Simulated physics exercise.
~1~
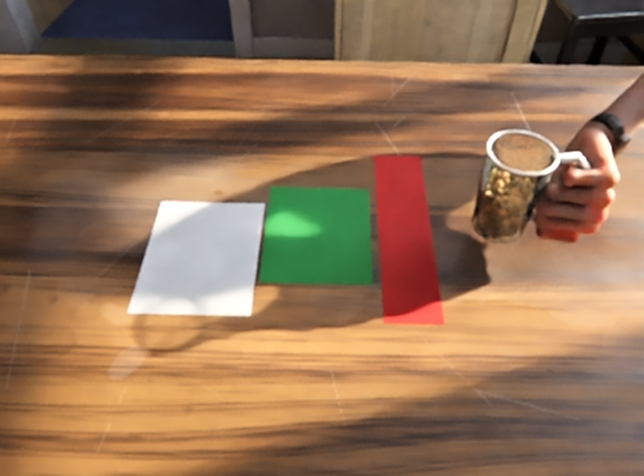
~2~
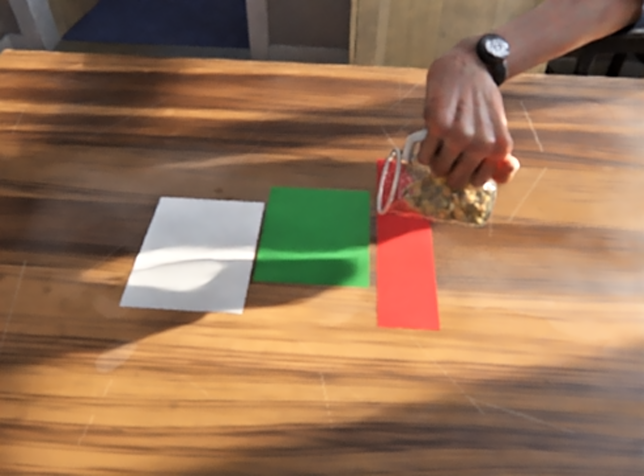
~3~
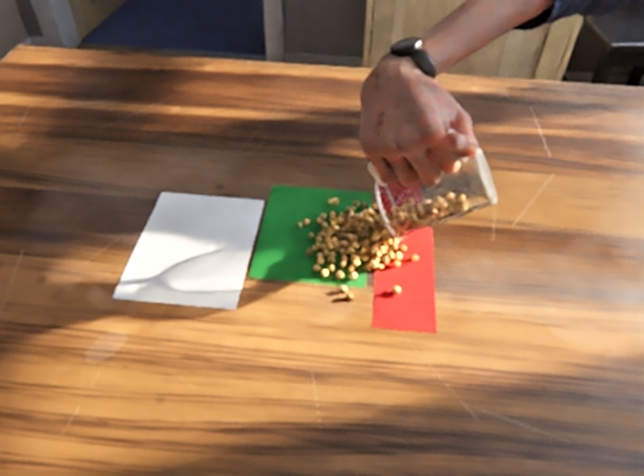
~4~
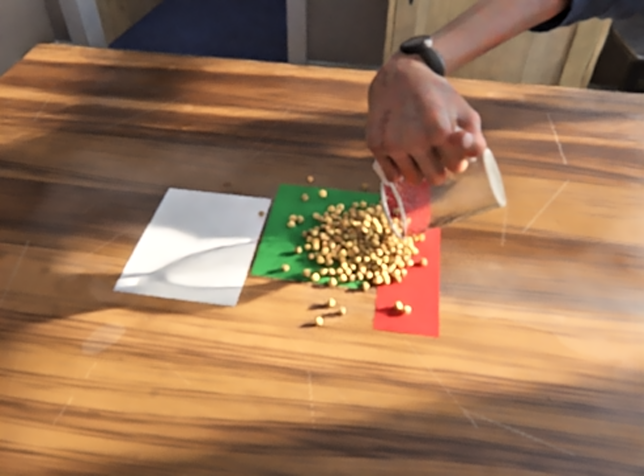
Hand tipping a clear cup of dried chickpeas over a red mat, spilling them into a pile across green and red mats.
